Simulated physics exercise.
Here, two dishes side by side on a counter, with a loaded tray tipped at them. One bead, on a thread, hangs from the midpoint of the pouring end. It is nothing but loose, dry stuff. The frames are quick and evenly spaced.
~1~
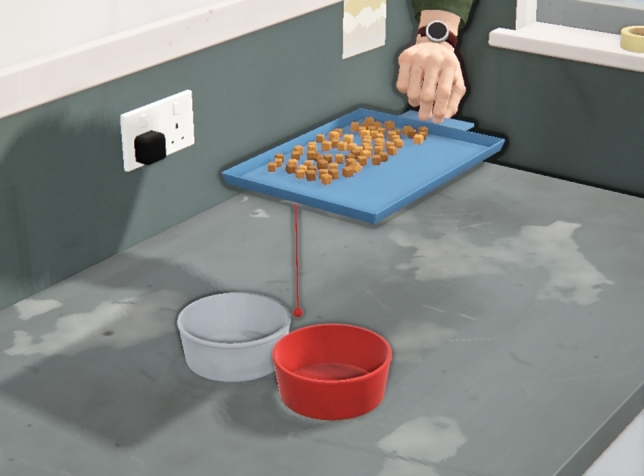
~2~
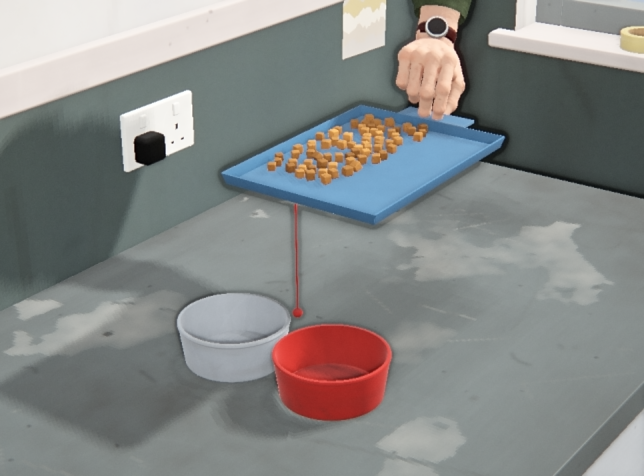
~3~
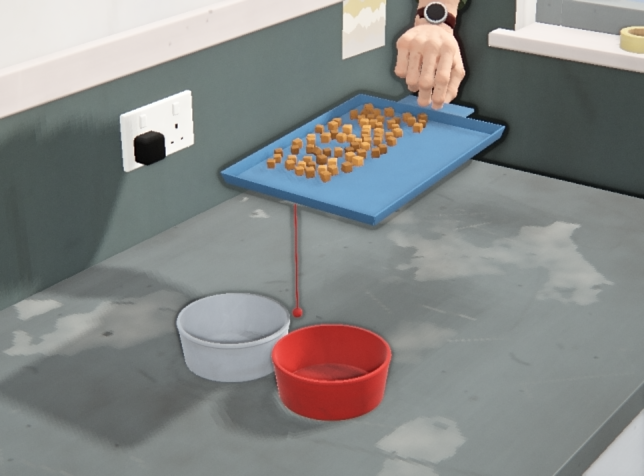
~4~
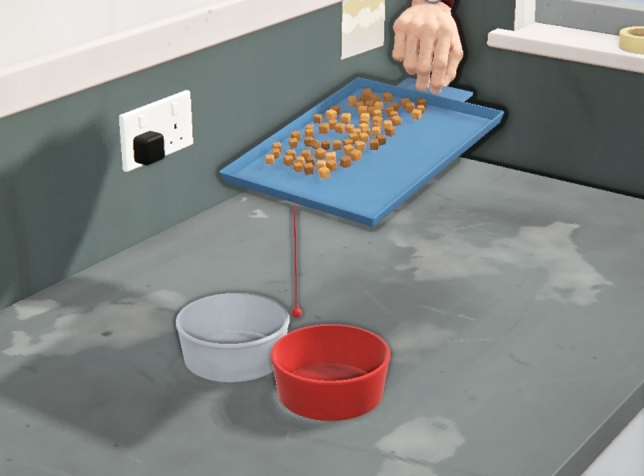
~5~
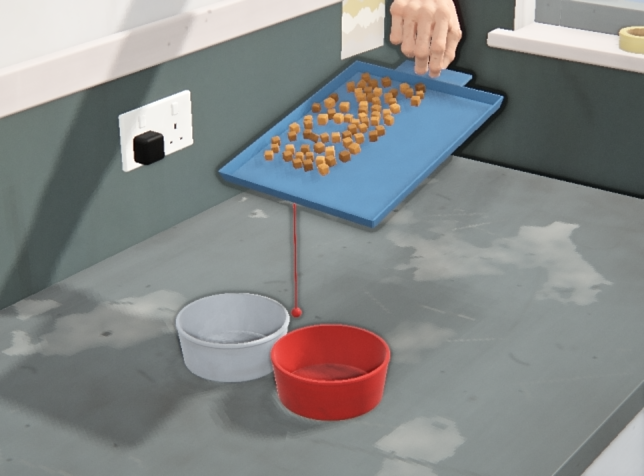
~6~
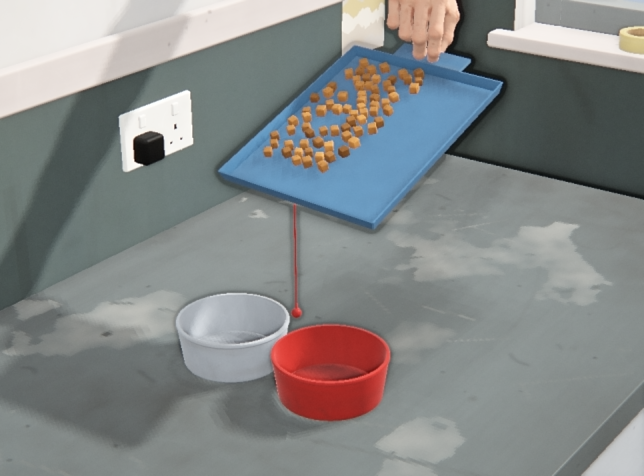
At the start, a hand holds a blue tray of small brown cubes nearly level above a grey dish and a red dish on a counter. The hand steadily lifts the tray's far end, steepening its slope, while the near edge dips slightly at its right corner and the cubes stay bunched on it.
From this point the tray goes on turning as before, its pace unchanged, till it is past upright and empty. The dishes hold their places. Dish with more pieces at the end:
Dish on the right.
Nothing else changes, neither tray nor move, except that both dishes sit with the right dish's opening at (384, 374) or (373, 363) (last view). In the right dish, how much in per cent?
Roughly 30 % and 30 %.
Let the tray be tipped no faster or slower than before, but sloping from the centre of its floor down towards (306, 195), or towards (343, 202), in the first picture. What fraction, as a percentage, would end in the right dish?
Close to 20 percent first and close to 80 percent second.
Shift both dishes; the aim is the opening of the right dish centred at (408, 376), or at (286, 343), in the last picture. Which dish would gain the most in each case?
The first time it's the left-side dish, the second time it's the right-side dish.
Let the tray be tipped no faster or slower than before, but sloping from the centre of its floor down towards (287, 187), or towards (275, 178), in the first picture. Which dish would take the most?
Results - the dish on the left side first, the dish on the left side second.
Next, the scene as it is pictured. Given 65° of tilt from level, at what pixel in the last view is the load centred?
The load is centred near (306, 191).
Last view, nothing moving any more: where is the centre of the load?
Once it all stops, the middle lies near (310, 383).
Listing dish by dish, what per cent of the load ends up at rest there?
Share at the end - left dish ~ 20 %, right dish ~ 60 %.
Shortly afterwards, tray tipped steeply; the bulk on the tray; only a few in the left dish; a little in the air.
Next, tray tipped past a quarter turn; a little on the tray; near a third in the right dish; a little in the left dish; a little outside both; near a third in the air.
Some moments later, tray tipped past a quarter turn; near two thirds in the right dish; near a quarter in the left dish; near a quarter outside both.
In the end, tray tipped past a quarter turn; near two thirds in the right dish; near a quarter in the left dish; near a quarter outside both.
